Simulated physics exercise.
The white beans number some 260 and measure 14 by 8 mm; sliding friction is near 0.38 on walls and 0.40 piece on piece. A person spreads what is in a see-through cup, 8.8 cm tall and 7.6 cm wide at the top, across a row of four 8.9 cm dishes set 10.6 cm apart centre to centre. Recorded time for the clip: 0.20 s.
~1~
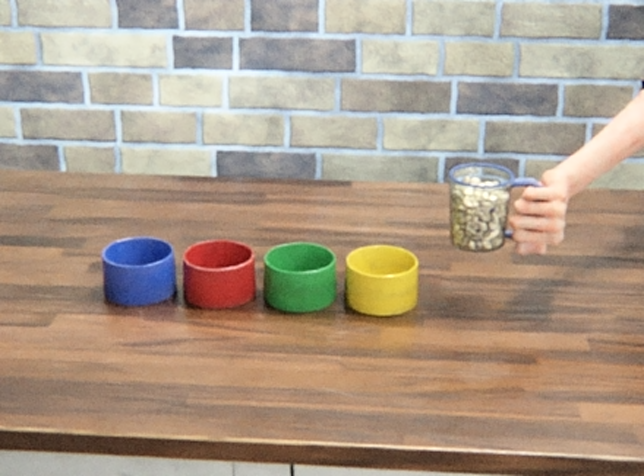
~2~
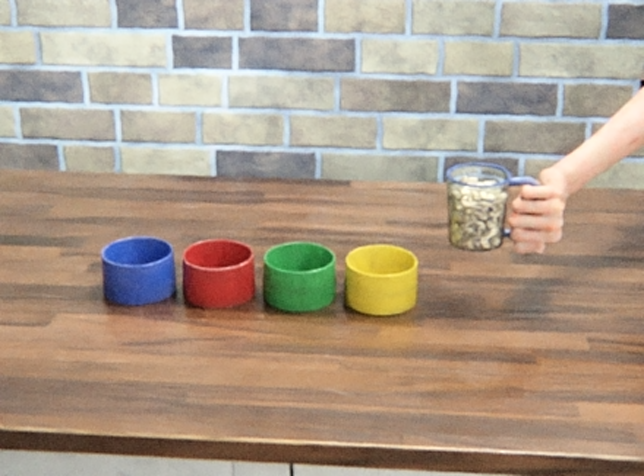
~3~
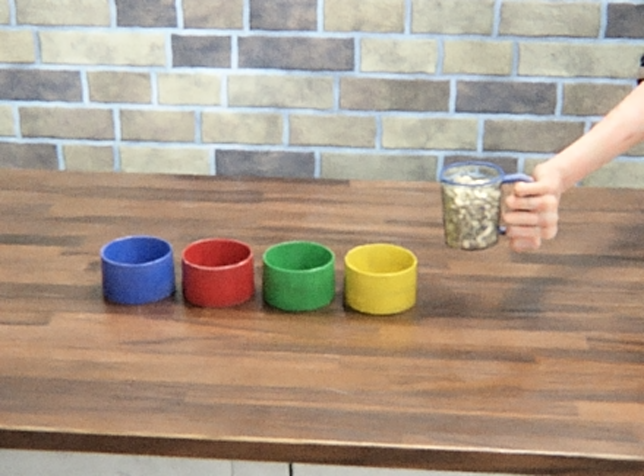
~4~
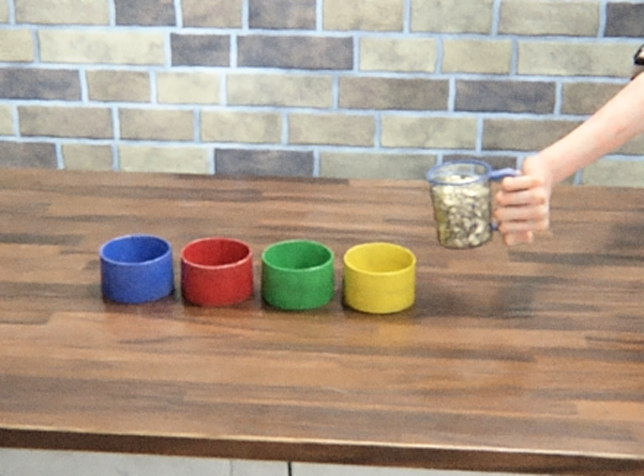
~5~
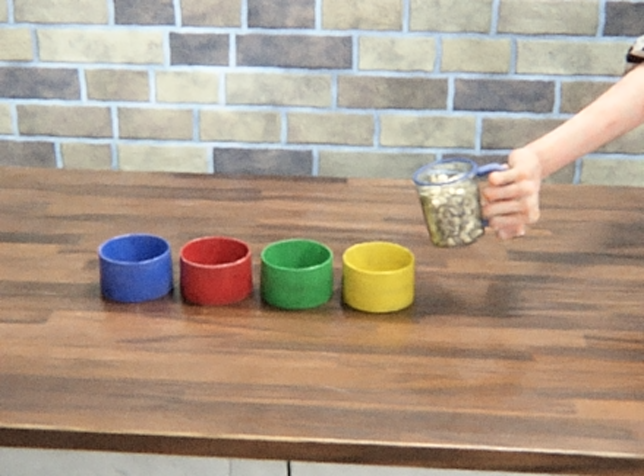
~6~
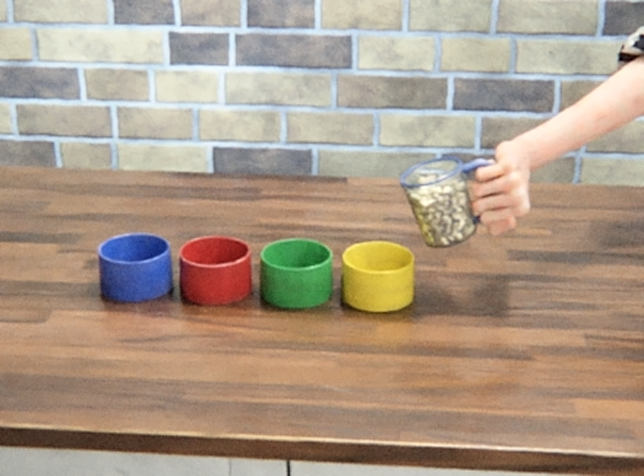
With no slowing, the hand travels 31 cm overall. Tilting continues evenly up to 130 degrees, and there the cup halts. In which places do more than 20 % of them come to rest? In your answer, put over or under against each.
Red dish - over; blue dish - under; green dish - under; yellow dish - under; counter - under.
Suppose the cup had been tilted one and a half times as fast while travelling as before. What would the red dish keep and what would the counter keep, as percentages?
In that case the red dish gets 20 and the counter gets 20.
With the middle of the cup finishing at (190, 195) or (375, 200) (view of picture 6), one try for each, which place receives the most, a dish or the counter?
Top receivers, in order: Red and counter.
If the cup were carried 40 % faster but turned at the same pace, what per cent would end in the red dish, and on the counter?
Red 60, counter 30.
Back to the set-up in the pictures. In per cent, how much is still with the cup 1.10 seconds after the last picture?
Some 0 %.
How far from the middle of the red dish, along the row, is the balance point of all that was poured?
Roughly 1 cm away, on the smaller-x side.
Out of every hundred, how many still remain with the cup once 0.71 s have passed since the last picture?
It works out to about 75 per cent of the load.
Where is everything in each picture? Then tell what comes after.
The first picture shows cup at (479, 209), tilt 0 degrees, lip at (451, 175), moved 0.0 cm; middle of the pieces at (479, 213); yellow dish at (382, 261); green dish at (300, 258); red dish at (218, 255); blue dish at (138, 252).
The second picture shows cup at (477, 208), tilt 1 degrees, lip at (448, 175), moved 0.2 cm; middle of the pieces at (477, 212).
The third picture shows cup at (471, 207), tilt 4 degrees, lip at (440, 175), moved 0.8 cm; middle of the pieces at (471, 211).
The fourth picture shows cup at (462, 206), tilt 8 degrees, lip at (428, 176), moved 1.9 cm; middle of the pieces at (462, 210).
The fifth picture shows cup at (451, 204), tilt 14 degrees, lip at (414, 178), moved 3.1 cm; middle of the pieces at (452, 209).
The sixth picture shows cup at (441, 204), tilt 19 degrees, lip at (402, 181), moved 4.3 cm; middle of the pieces at (443, 208); yellow dish at (378, 257); green dish at (296, 254); red dish at (215, 251); blue dish at (134, 248).
Then, 0.43 s after the last picture, tilt 78 degrees; cup holds 100 %.
Then, 0.71 s after the last picture, tilt 116 degrees; cup holds 75 %, red 20 %.
Then, 1.10 s after the last picture, tilt 130 degrees; cup holds 0 %, red 90 %.
In the end, red 90 %, blue 0 %, green 0 %, yellow 0 %, counter 10 %.
